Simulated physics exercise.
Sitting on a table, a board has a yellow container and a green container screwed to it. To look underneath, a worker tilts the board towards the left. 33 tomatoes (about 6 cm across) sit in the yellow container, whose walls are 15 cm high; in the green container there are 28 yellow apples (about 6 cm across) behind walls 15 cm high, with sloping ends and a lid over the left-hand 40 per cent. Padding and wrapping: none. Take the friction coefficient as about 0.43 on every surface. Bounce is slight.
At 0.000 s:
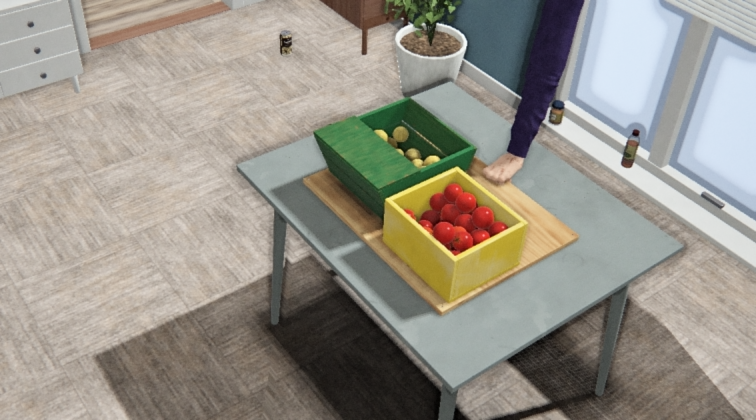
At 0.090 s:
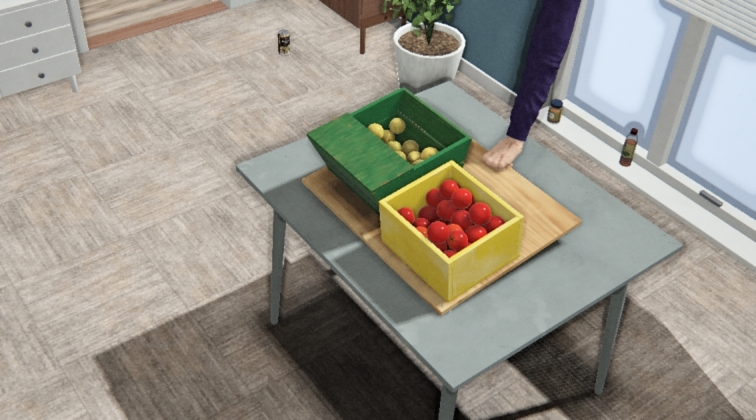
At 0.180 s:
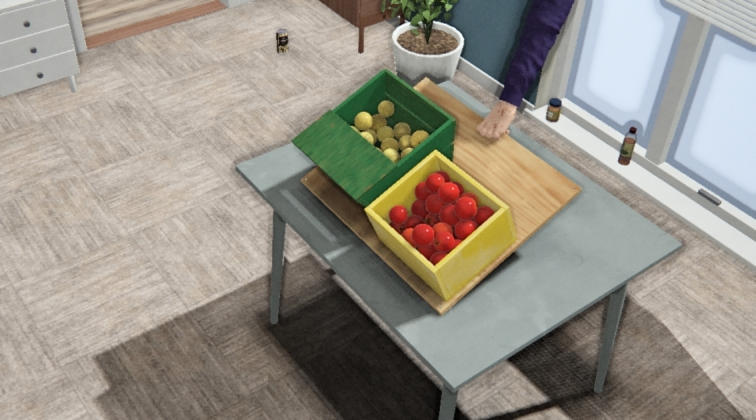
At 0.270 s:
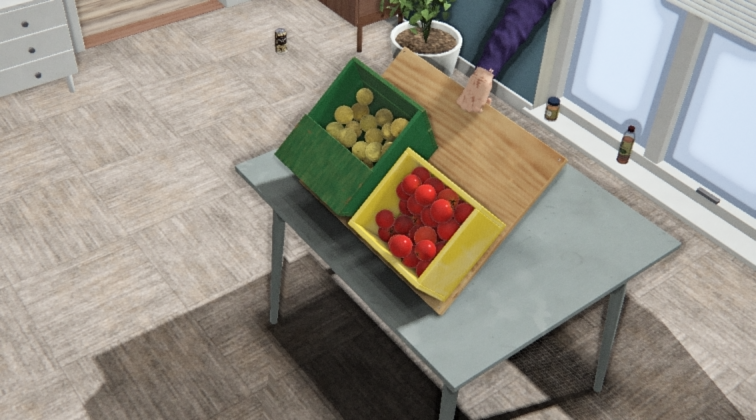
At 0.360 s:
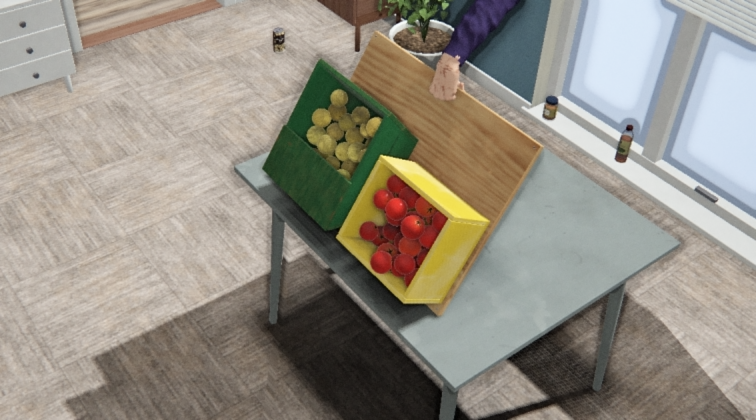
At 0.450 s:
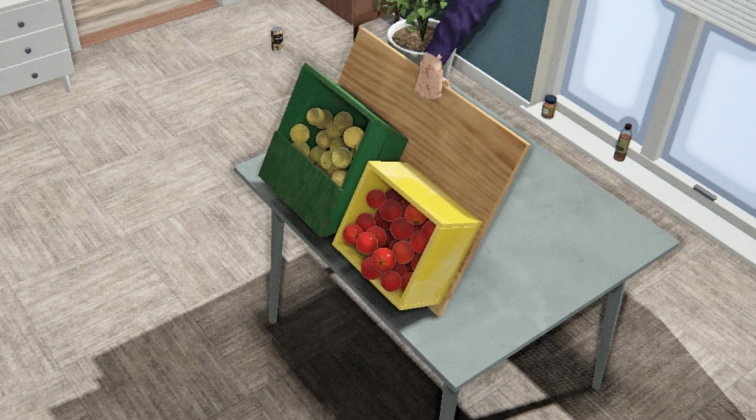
A green box of yellow fruit and a yellow box of red fruit sit on a wooden board on a gray table, seen from above in a bright room. The green box, partly lidded on its left, is behind the yellow one, near a potted plant and windows. A purple-sleeved arm raises the board's far edge, tilting it steeply leftward with both boxes while the view stays still.
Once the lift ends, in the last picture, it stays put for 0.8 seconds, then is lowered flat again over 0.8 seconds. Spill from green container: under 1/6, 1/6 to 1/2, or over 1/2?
Under 1/6.
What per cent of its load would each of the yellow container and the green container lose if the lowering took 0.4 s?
Then the yellow container sheds 20 %, while the green container sheds 0 %.
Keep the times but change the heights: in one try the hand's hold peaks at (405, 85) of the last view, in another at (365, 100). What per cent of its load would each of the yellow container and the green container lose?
The yellow container would lose 50 per cent in the first try and 60 per cent in the second, the green container 10 and then 20 per cent.
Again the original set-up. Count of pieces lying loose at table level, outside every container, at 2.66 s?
Piece count: Roughly 0.
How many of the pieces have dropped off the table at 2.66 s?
Estimated tally of pieces: Close to 6.
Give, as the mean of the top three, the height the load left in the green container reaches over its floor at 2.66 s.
Height: Roughly 11 cm.
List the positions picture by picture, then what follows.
In the first picture (each is followed by its nearest rim corner in this view), green container, (380, 189); yellow container, (457, 258); 0° from level; none out.
The second picture shows green container, (374, 190); yellow container, (451, 260); 7° from level.
The third picture shows green container, (359, 197); yellow container, (436, 268); 23° from level.
The fourth picture shows green container, (341, 211); yellow container, (418, 283); 41° from level.
The fifth picture shows green container, (328, 225); yellow container, (405, 298); 57° from level.
The sixth picture shows green container, (324, 232); yellow container, (400, 305); 64° from level; none out.
After 0.80 s, tilt 64°; yellow container 28 in, 5 out and green container 28 in, 0 out.
After 1.24 s, tilt 64°; yellow container 27 in, 6 out and green container 28 in, 0 out.
After 1.86 s, tilt 9°; yellow container 27 in, 6 out and green container 28 in, 0 out.
Outcome (at 2.66 s), yellow container 27 in, 6 out and green container 28 in, 0 out. Asked share, 0 of 28, 0 per cent.
